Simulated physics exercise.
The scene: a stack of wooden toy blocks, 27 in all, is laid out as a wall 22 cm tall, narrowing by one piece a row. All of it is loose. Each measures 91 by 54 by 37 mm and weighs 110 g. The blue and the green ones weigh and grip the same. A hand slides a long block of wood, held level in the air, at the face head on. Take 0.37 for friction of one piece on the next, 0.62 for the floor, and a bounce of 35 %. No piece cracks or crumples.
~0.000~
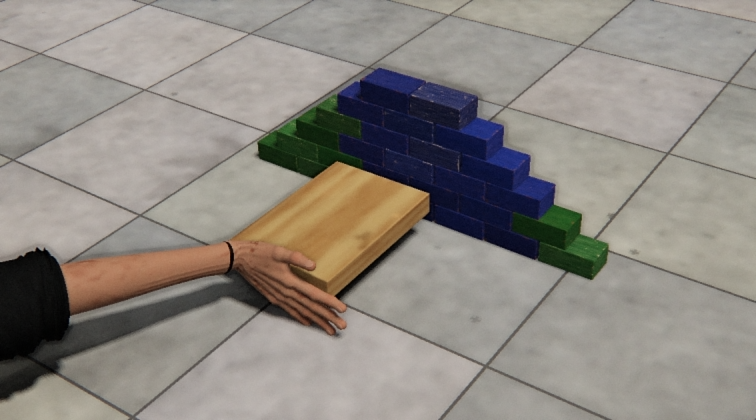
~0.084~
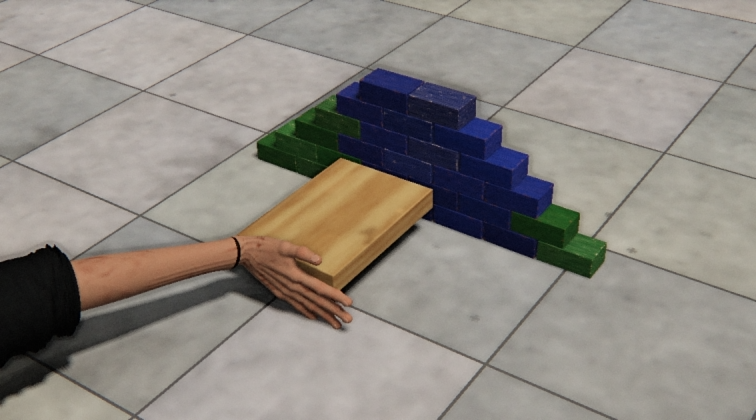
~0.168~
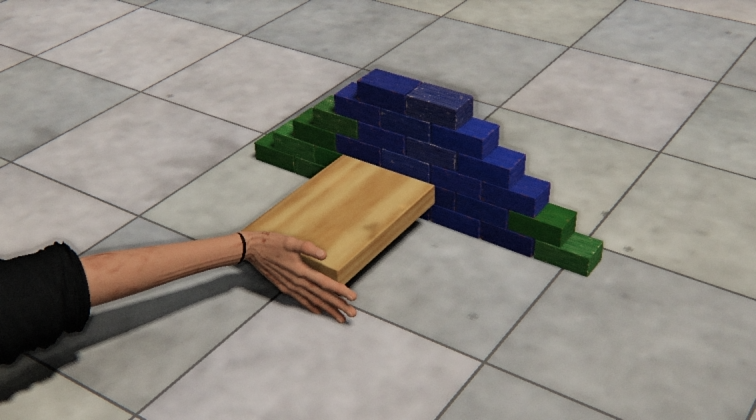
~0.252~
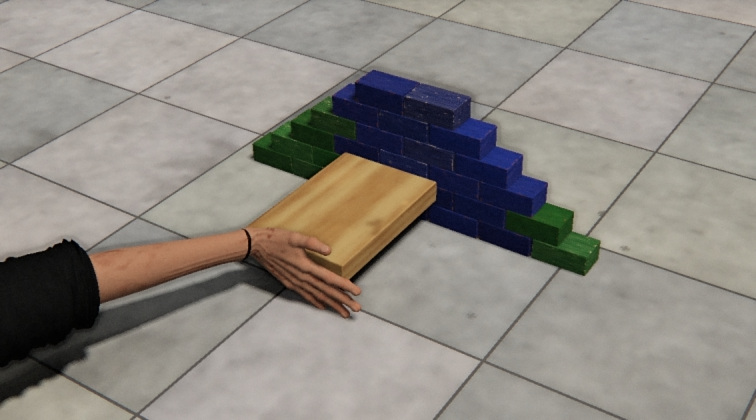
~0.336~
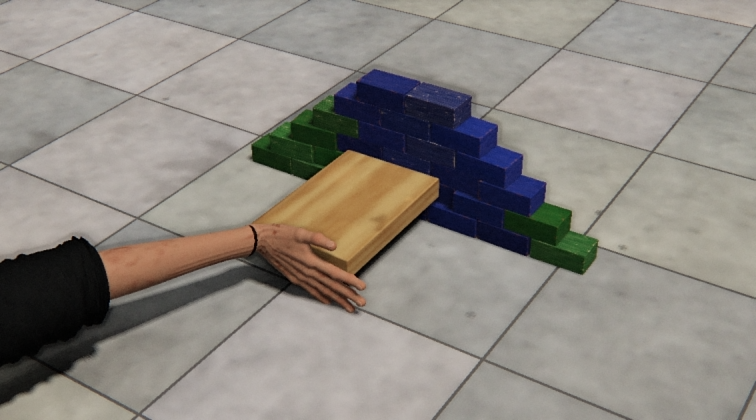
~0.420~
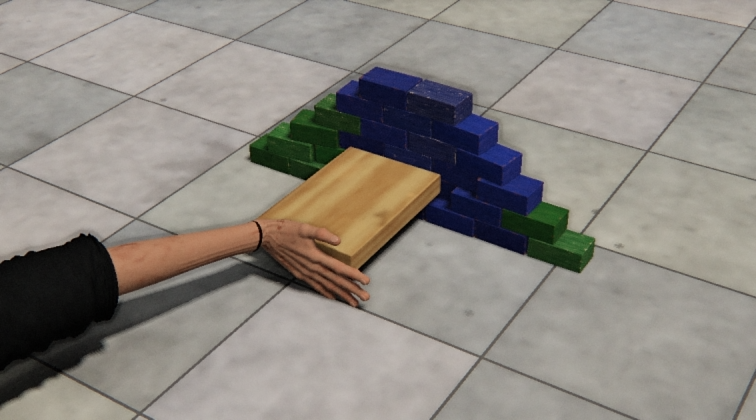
On a tiled floor, a hand slides a raised wooden block toward a stepped wall of blue and green blocks. It meets the wall's face and pushes in slightly, shifting several pieces back a little and opening small gaps.
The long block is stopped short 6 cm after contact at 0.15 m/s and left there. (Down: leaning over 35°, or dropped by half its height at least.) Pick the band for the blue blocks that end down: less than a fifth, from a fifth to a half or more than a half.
Ending down: Over a half.
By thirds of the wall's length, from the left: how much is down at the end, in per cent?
Left 50, middle 80, right 20 per cent.
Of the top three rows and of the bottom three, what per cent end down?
From the top 100, from the bottom 40 per cent.
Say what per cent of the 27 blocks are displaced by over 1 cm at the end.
Shifted: 60 per cent.
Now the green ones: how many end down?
By colour: Green 3.
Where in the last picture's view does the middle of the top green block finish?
Around (395, 118).
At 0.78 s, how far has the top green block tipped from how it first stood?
Some 70°.
After 0.54 s, none of the 19 blue blocks down (0 of 27 in all colours); top blue block 6° from how it stood; top green block 6° from how it stood.
After 0.66 s, 4 of the 19 blue blocks down (4 of 27 in all colours); top blue block 29° from how it stood, 20 mm lower; top green block 29° from how it stood, 14 mm lower.
After 0.78 s, 13 of the 19 blue blocks down (16 of 27 in all colours); top blue block 56° from how it stood, 12 cm lower; top green block 65° from how it stood, 7 cm lower.
After 0.96 s, 13 of the 19 blue blocks down (16 of 27 in all colours); top blue block on its side; top green block on its side.
In the end (1.8 s), 13 of the 19 blue blocks down (16 of 27 in all colours); top blue block upside down; top green block on its side. That is 68 per cent. From the last view, middles, top blue block near (531, 108), top green block near (395, 118).
